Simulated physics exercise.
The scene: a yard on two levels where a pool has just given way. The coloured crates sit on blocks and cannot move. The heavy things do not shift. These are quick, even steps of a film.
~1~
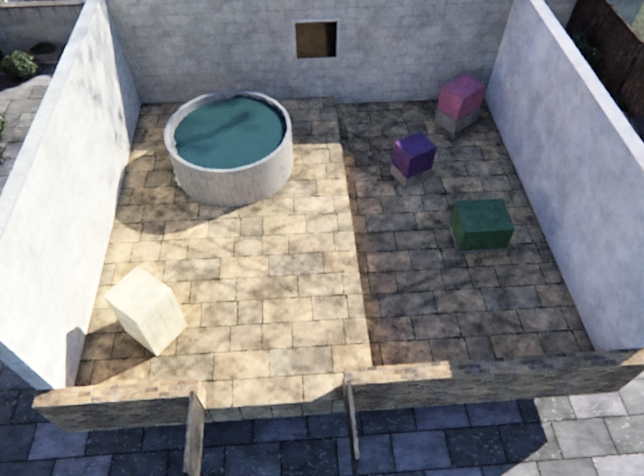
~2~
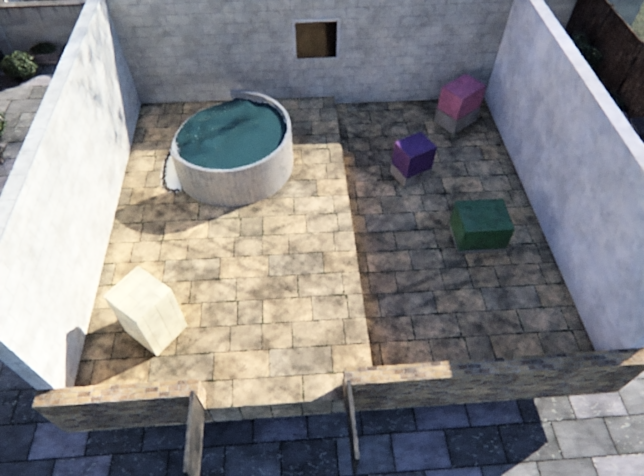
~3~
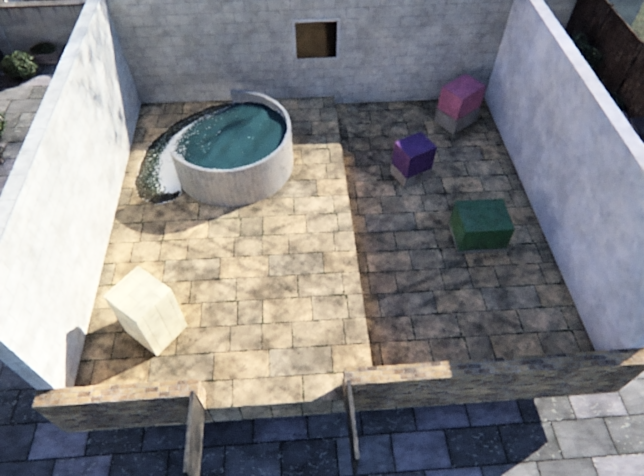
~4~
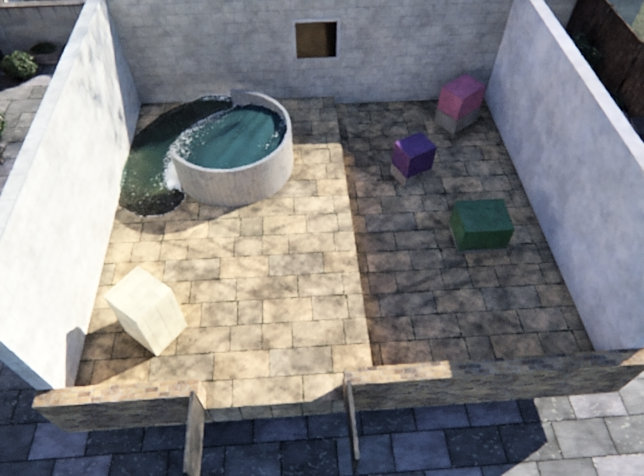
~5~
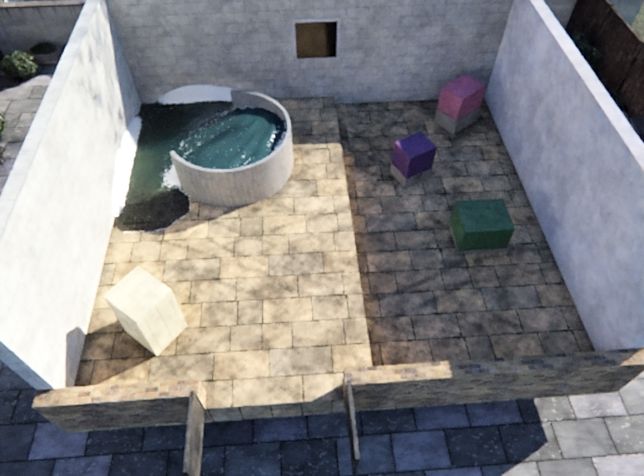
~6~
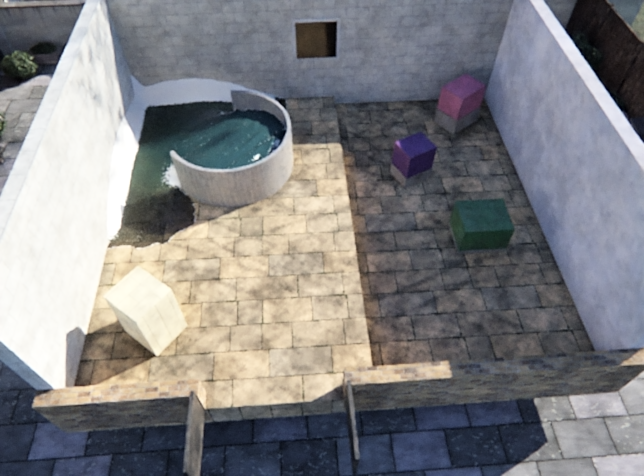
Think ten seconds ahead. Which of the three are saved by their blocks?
One by one: The purple crate stays dry; the pink crate stays dry; the green crate gets wet.
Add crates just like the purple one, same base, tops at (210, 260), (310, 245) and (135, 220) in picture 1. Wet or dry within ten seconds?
One after the other: Escapes it, is safe, is soaked.
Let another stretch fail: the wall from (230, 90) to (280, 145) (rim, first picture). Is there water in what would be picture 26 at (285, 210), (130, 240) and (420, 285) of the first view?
In turn: Dry, no water, wet.
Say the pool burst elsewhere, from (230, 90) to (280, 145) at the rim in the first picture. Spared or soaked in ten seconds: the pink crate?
In short: The pink one is topped.
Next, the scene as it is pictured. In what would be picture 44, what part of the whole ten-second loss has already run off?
I make it 60 per cent.
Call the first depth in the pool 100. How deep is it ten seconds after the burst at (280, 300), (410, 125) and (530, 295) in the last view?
About 4, 6 and 14 per cent.
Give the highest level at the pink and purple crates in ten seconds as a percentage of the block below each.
Roughly 70 per cent, then 70 per cent.
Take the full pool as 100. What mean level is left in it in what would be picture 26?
I make it 30 per cent.
A moment on, water covers 20 % of the floor; the purple crate not reached, the pink crate not reached, the green crate not reached.
Next, water covers 30 % of the floor; the purple crate not reached, the pink crate not reached, the green crate not reached.
Then, water covers 55 % of the floor; the purple crate water round its plinth, the pink crate water round its plinth, the green crate not reached.
Later, water covers 80 % of the floor; the purple crate water round its plinth, the pink crate water round its plinth, the green crate water round its plinth.
In the end, water covers 90 % of the floor; the purple crate stayed above the water, the pink crate stayed above the water, the green crate was topped.
